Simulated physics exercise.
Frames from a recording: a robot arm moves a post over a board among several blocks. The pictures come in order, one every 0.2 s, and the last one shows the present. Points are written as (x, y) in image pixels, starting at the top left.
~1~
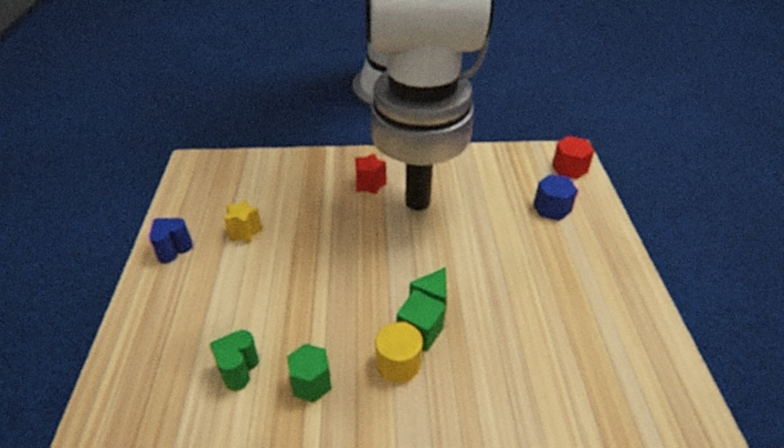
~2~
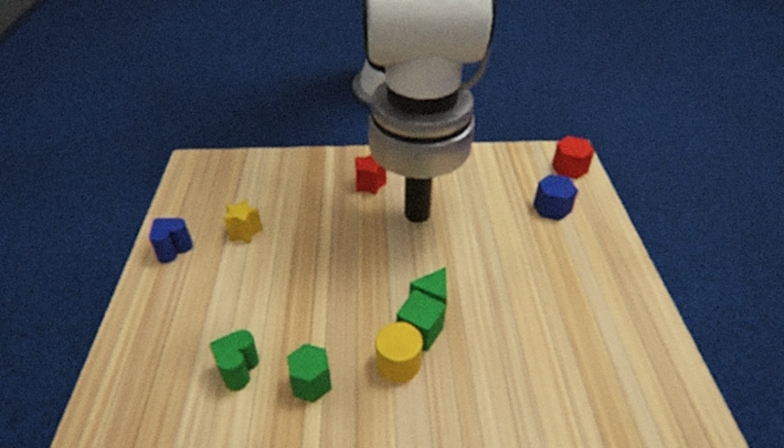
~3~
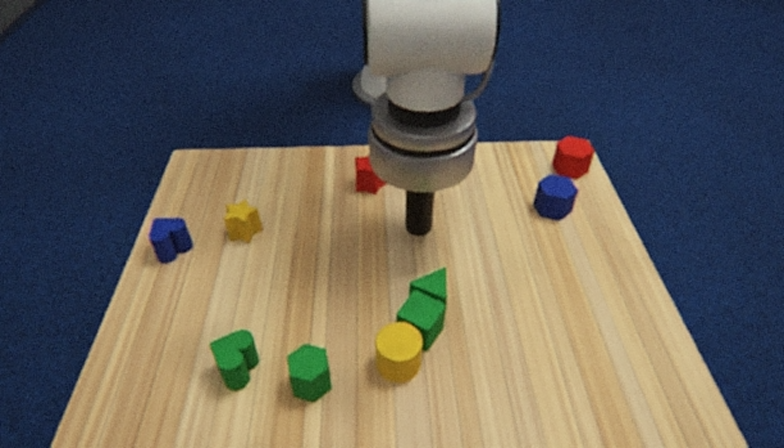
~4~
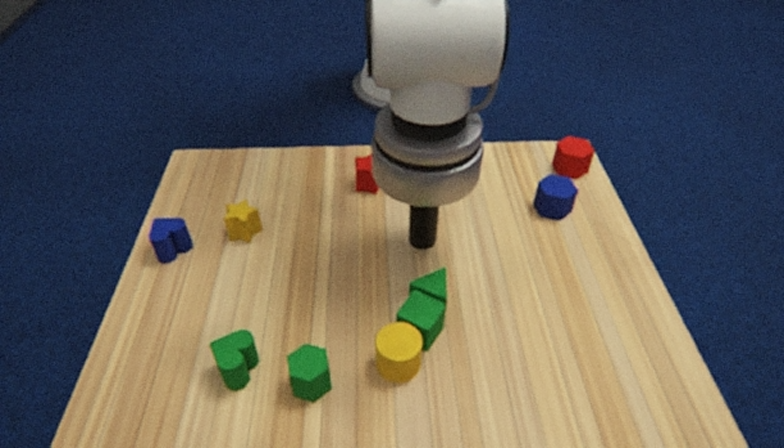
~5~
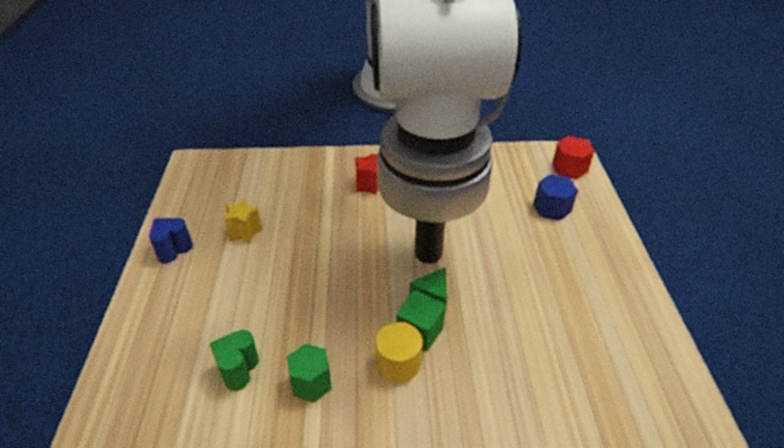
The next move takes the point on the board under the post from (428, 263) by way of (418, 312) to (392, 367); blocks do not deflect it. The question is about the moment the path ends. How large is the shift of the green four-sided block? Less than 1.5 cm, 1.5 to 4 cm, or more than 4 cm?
Shift: Over 4 cm.
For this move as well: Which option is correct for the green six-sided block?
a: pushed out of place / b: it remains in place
Option b.
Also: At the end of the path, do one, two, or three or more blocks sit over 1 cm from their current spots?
I reckon the push displaces three or more of the blocks by more than 1 cm.
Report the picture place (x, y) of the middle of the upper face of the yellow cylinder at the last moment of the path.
Just about (387, 382).
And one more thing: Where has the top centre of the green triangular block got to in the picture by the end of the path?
I think it will end close to (448, 307).
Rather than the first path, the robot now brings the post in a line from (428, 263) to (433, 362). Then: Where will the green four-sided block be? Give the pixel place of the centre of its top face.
The centre of its top face lies at (413, 369).
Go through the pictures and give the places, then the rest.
In the first frame, post tip at (418, 202); block tops, green six-sided block at (308, 362); yellow cylinder at (399, 341); green four-sided block at (421, 309); green triangular block at (434, 282).
In the second frame, post at (417, 214); blocks unchanged.
In the third frame, post at (419, 227); blocks unchanged.
In the fourth frame, post at (422, 240); blocks unchanged.
In the fifth frame, post at (428, 254); green six-sided block at (308, 362); yellow cylinder at (399, 341); green four-sided block at (421, 309); green triangular block at (434, 282).
On the path given first. One third of the way, post at (424, 286); green four-sided block at (421, 313); green triangular block at (440, 292).
Two thirds of the way, post at (411, 321); yellow cylinder at (390, 371); green four-sided block at (424, 339), turned 25° anticlockwise; green triangular block at (448, 307), turned 25° anticlockwise.
At the end, post at (392, 358); green six-sided block in place; yellow cylinder at (387, 382); green four-sided block at (430, 358), turned 80° anticlockwise; green triangular block at (448, 307), turned 25° anticlockwise.
